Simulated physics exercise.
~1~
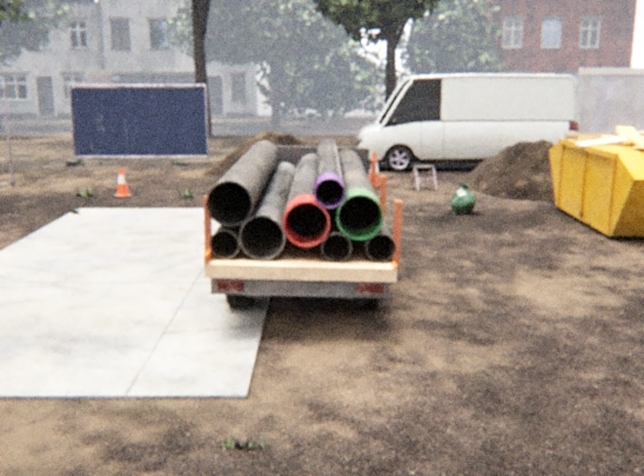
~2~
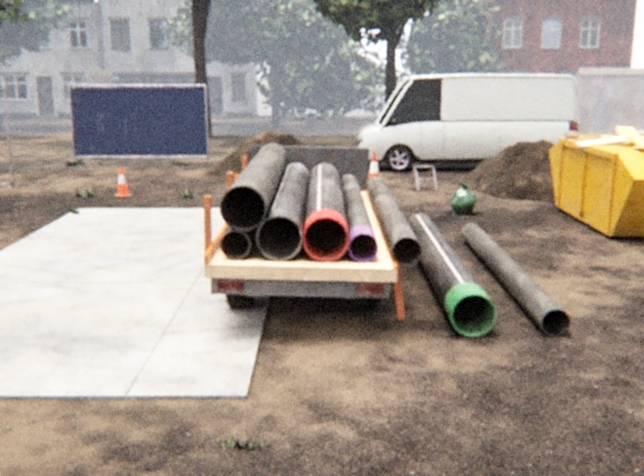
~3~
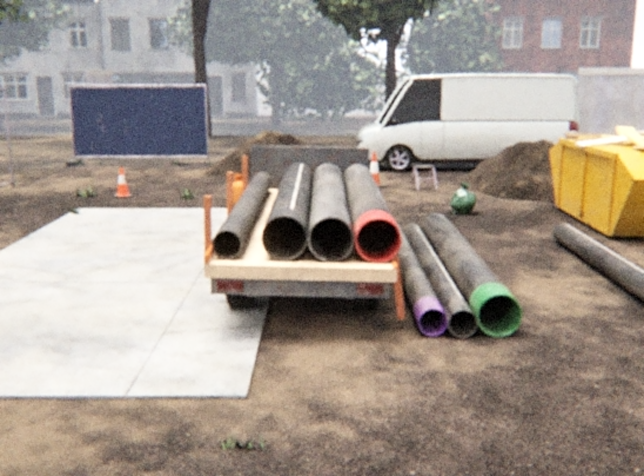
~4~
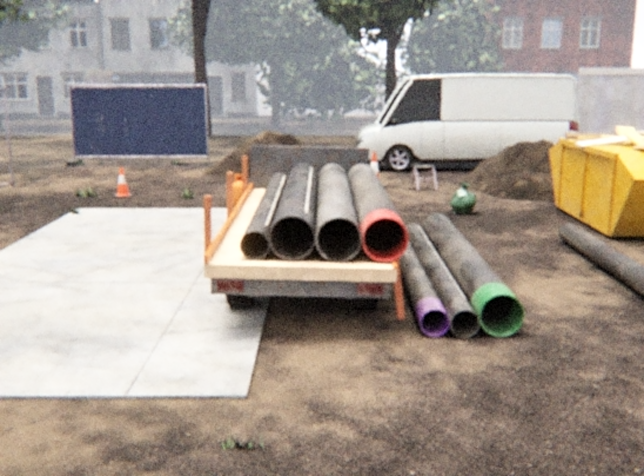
In this clip, the right-hand posts of a low trailer stacked with hollow pipes drop, and pipes roll off that side, the green-ended one before the purple-ended one. Four end on the ground, while the red-ended pipe and three others stay on the deck.
